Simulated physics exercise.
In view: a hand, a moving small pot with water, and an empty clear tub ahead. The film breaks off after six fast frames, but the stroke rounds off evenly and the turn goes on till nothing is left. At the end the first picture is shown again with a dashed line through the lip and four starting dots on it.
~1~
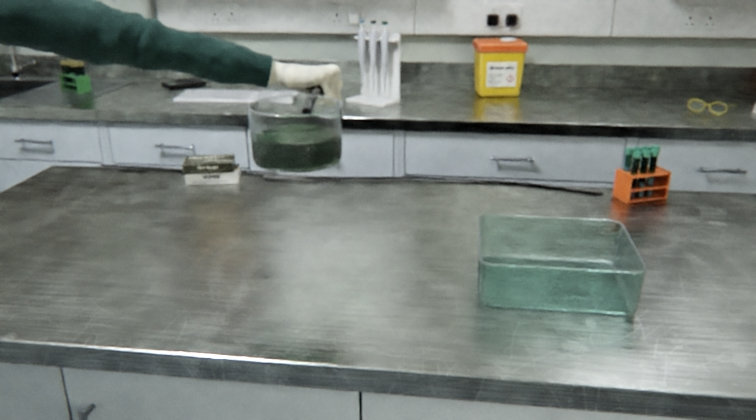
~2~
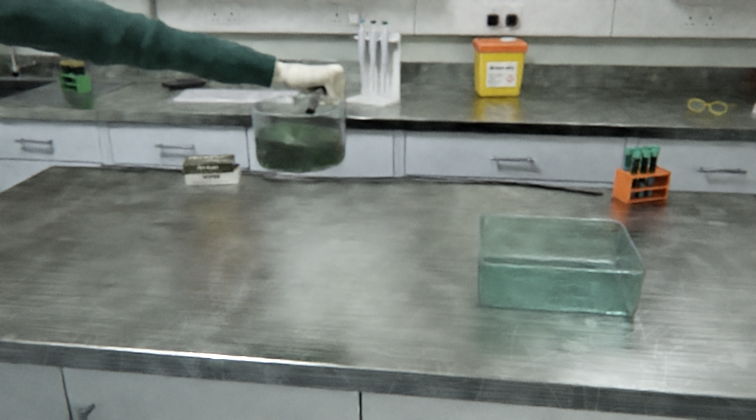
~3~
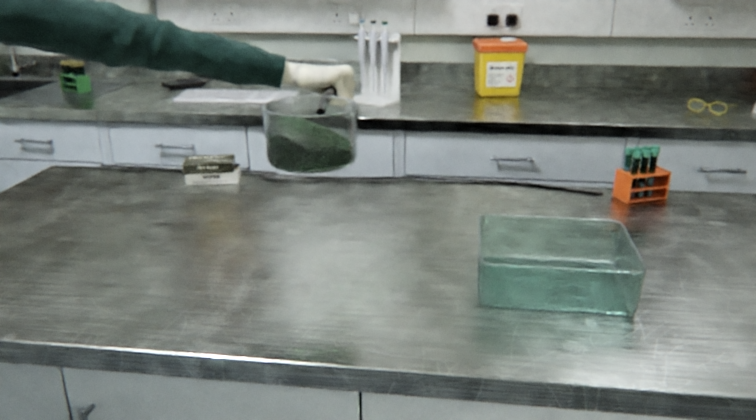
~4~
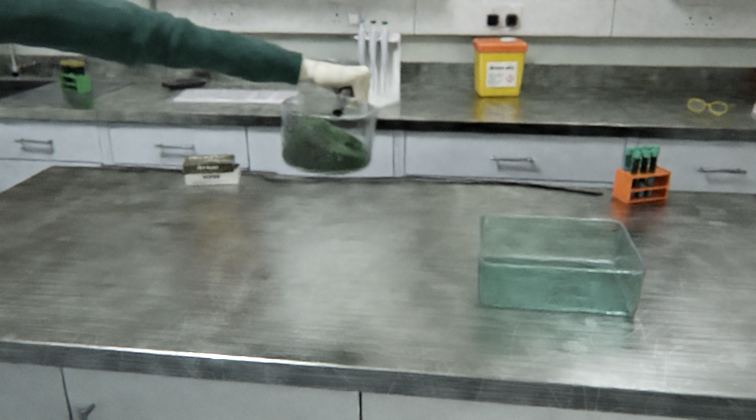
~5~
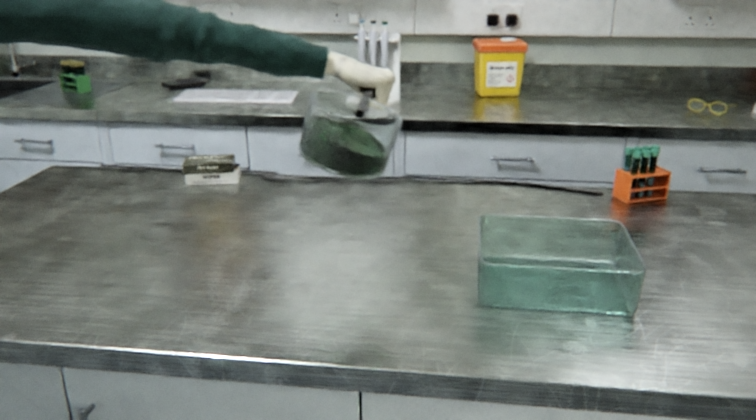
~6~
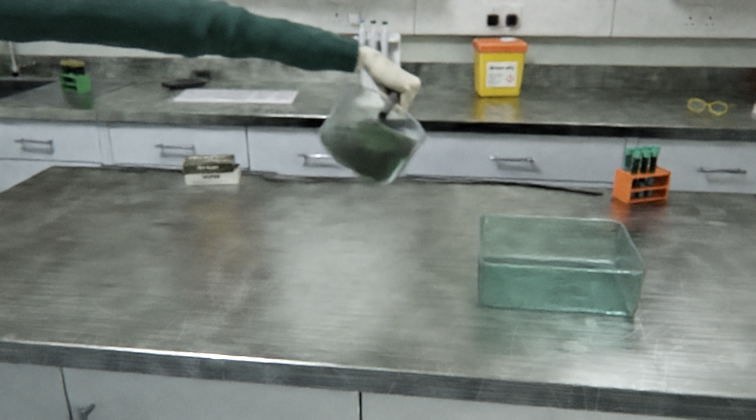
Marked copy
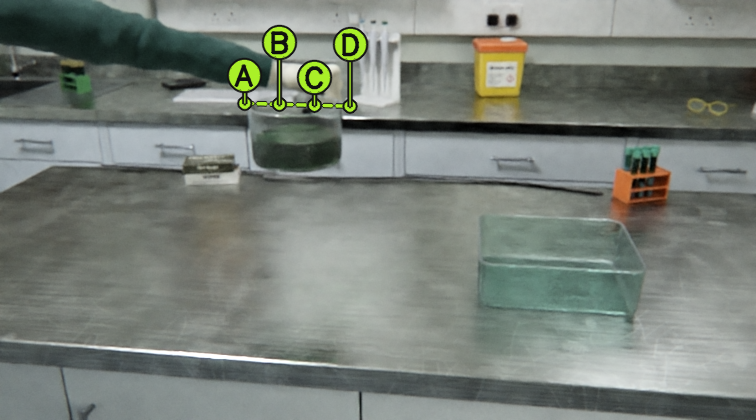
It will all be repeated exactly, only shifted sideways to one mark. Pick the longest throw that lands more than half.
C.
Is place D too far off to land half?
No, not at all.
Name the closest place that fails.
B.
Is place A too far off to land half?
Yes, that goes wrong.
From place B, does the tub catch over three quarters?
No, less.
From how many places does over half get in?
Two of them.
In lime, A at (244, 103); B at (279, 104); C at (314, 105); D at (350, 106).
Choosing A, about 0 % lands in the tub, 99 % falls short.
Choosing B, about 28 % lands in the tub, 64 % falls short and 8 % goes beside or beyond.
Choosing C, about 63 % lands in the tub, 22 % falls short and 15 % goes beside or beyond.
Choosing D, about 62 % lands in the tub, 9 % falls short and 29 % goes beside or beyond.
